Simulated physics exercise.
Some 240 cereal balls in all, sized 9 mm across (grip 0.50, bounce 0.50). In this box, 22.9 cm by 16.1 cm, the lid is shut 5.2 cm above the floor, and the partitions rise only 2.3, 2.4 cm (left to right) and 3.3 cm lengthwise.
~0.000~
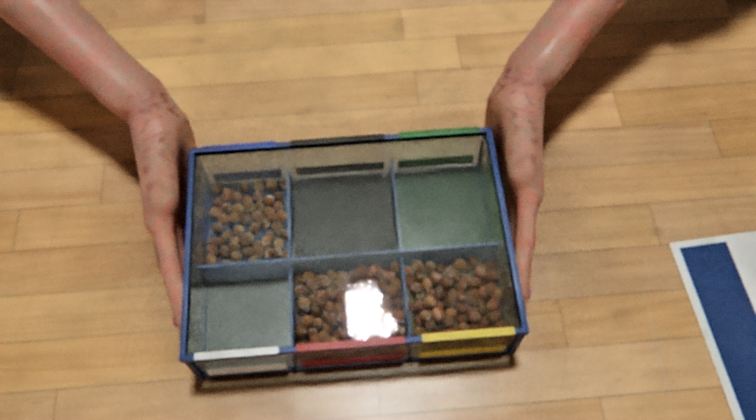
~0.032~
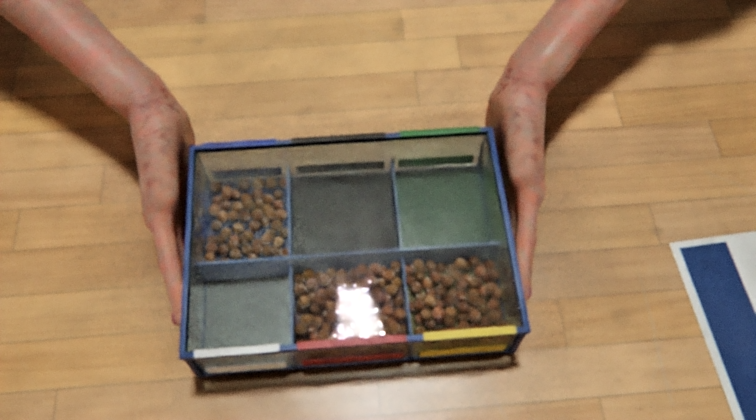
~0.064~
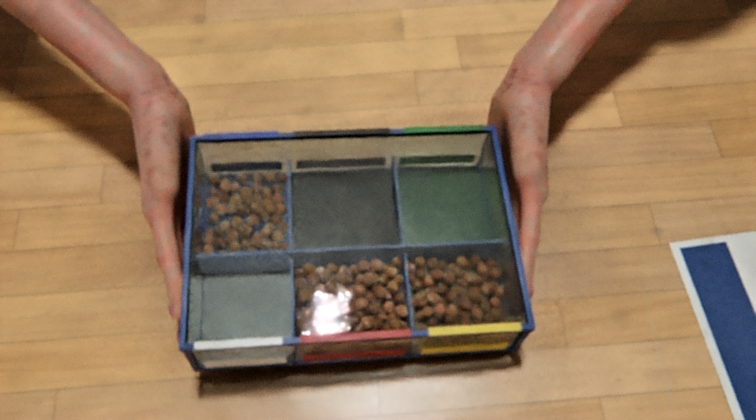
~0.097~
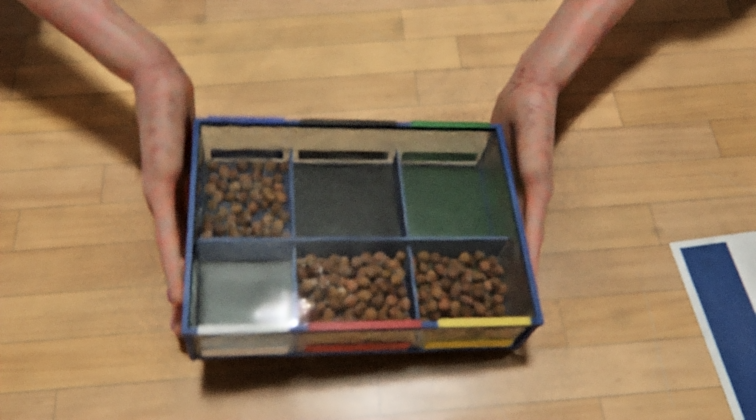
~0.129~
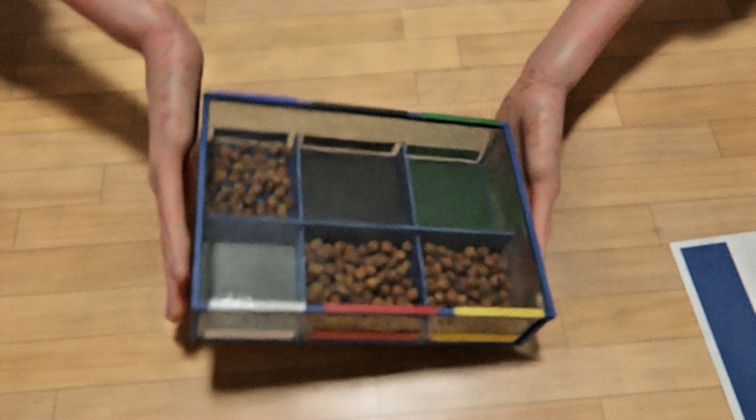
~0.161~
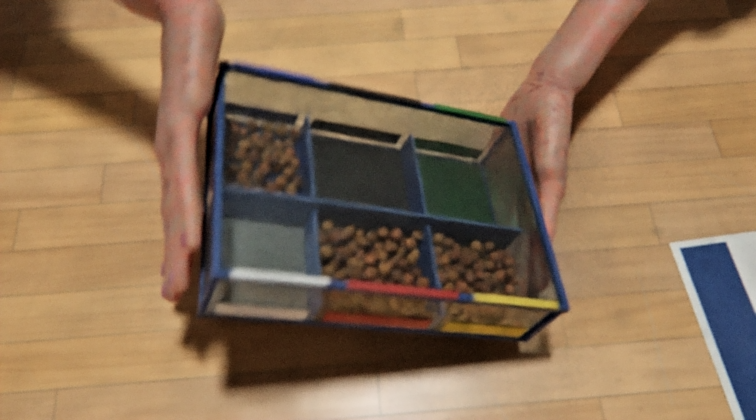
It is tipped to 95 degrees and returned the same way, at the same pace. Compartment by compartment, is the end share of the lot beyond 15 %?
One by one: Red compartment: Fails to beat the threshold; blue compartment: Fails to beat the threshold; green compartment: Beats the threshold; yellow compartment: Beats the threshold; white compartment: Fails to beat the threshold; black compartment: Fails to beat the threshold.
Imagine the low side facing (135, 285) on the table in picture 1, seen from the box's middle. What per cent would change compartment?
70 %.
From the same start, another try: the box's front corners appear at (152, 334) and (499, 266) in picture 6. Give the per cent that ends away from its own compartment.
It would come to roughly 65 percent.
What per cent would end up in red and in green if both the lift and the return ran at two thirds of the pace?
The red compartment would end with 5 per cent and the green one with 35 per cent.
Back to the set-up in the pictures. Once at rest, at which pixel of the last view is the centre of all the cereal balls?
After settling, the middle sits near (470, 263).
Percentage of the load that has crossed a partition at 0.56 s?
Roughly 35 in a hundred.
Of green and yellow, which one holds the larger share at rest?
Result: Yellow has more.
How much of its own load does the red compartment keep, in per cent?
Something like 10 per cent.
Then, at 0.56 s, tilt 93 degrees; red 20 %, blue 10 %, green 5 %, yellow 45 %, black 15 %.
After 0.82 s, tilt 38 degrees; red 5 %, green 40 %, yellow 55 %, black 5 %.
Then, at 1.19 s, tilt 0 degrees; red 5 %, green 40 %, yellow 55 %, black 5 %.
By 1.7 s all is still; red 5 %, blue 0 %, green 40 %, yellow 55 %, white 0 %, black 5 %.
